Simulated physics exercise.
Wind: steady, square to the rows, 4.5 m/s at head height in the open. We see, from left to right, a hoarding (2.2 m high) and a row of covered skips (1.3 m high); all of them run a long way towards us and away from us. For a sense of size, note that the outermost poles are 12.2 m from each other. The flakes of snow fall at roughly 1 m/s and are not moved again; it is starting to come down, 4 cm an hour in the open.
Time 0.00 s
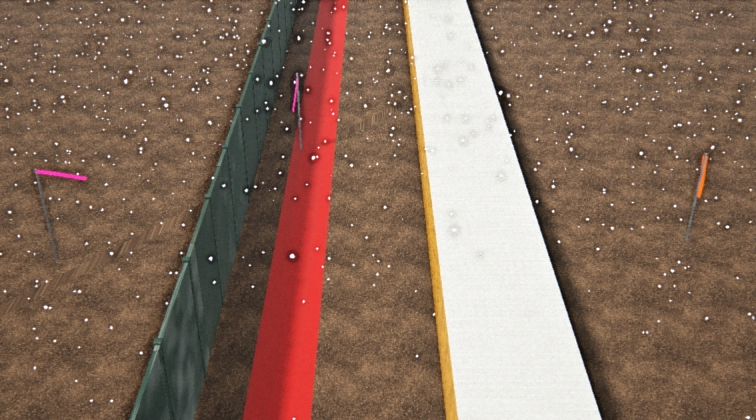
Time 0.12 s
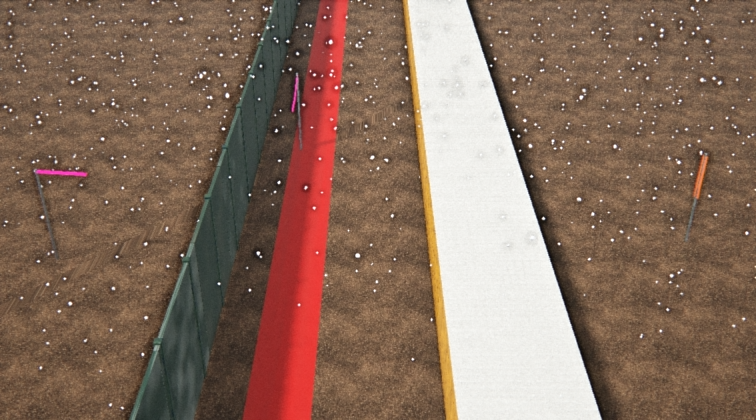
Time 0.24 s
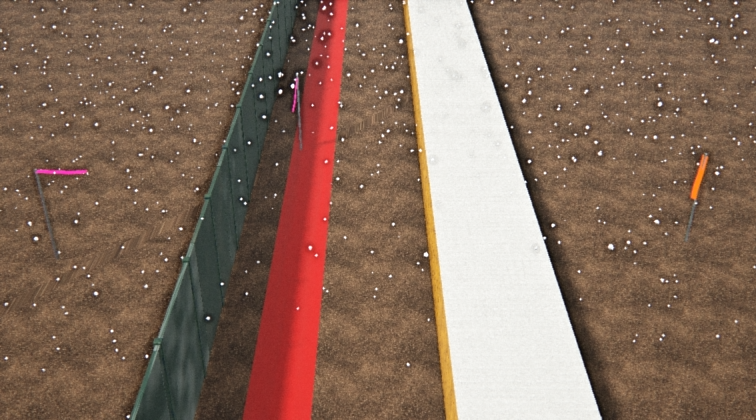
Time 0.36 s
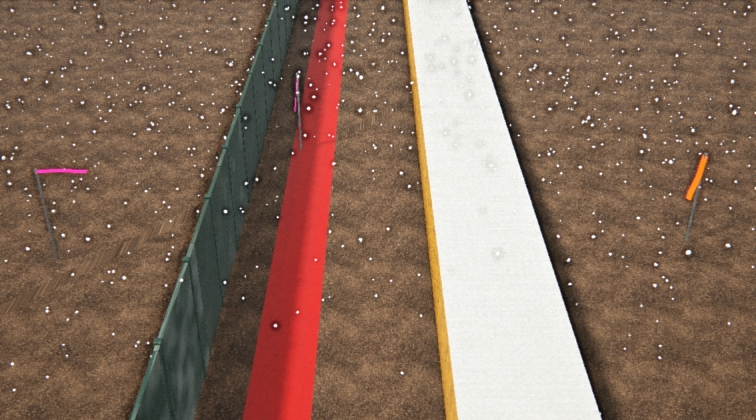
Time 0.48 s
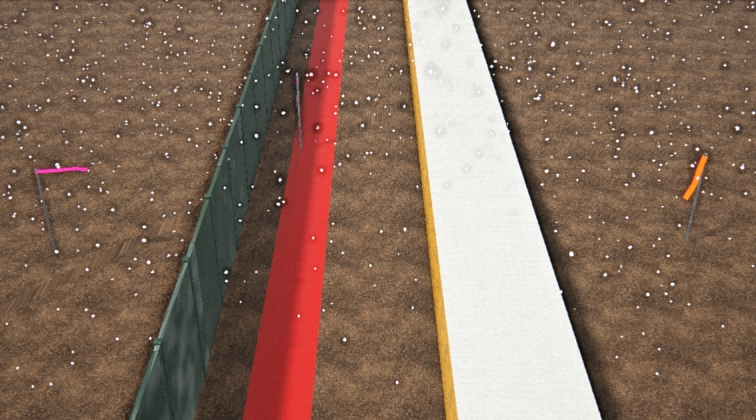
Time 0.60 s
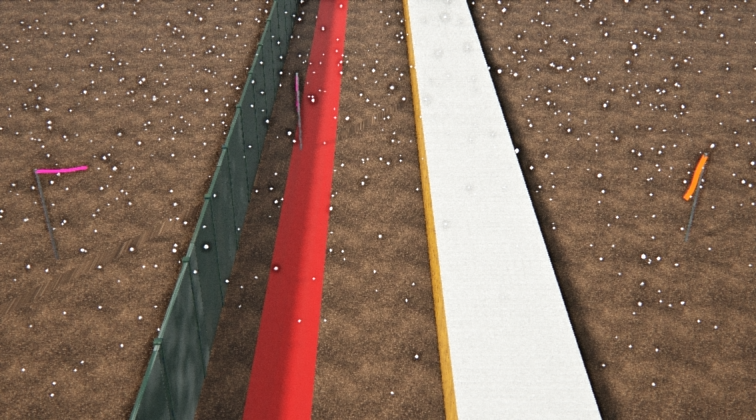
A long white-topped row stands beside red and green ones while three ribbons flutter amid snow.
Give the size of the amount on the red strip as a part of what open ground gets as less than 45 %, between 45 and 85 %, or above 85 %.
The amount on the red strip as a part of what open ground gets is from 45 to 85 %.
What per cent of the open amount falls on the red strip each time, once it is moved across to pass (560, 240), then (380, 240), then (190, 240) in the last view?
In turn about 80 %, 60 %, 110 %.
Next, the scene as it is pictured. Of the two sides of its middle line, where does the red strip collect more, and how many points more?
The right-hand side, about 10 points ahead.
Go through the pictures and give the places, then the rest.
The first picture shows the left ribbon ends at (86, 179), leaning 80 degrees to the right.
The second picture shows the right ribbon ends at (696, 198), hanging almost straight and the red one passes (301, 239).
The third picture shows the inner ribbon ends at (293, 111), hanging almost straight, above the rows the flakes slant 85 degrees from upright, towards the right and the top of the hoarding crosses (239, 106).
The fourth picture shows the left ribbon ends at (87, 171), leaning 90 degrees to the right and the red one passes (310, 178).
The fifth picture shows the right ribbon ends at (685, 199), leaning 15 degrees to the left and above the rows the flakes slant 85 degrees from upright, towards the right.
The sixth picture shows the inner ribbon ends at (298, 111), hanging almost straight and the top of the row of covered skips crosses (469, 146).
10 minutes on, 4 mm on the red strip, 7 mm in the open.
30 minutes on, 11 mm on the red strip, 20 mm in the open.
60 minutes on, 23 mm on the red strip, 40 mm in the open, so the red strip has 56 % of the open amount; the left half of it has 52 %, the right half 61 %.
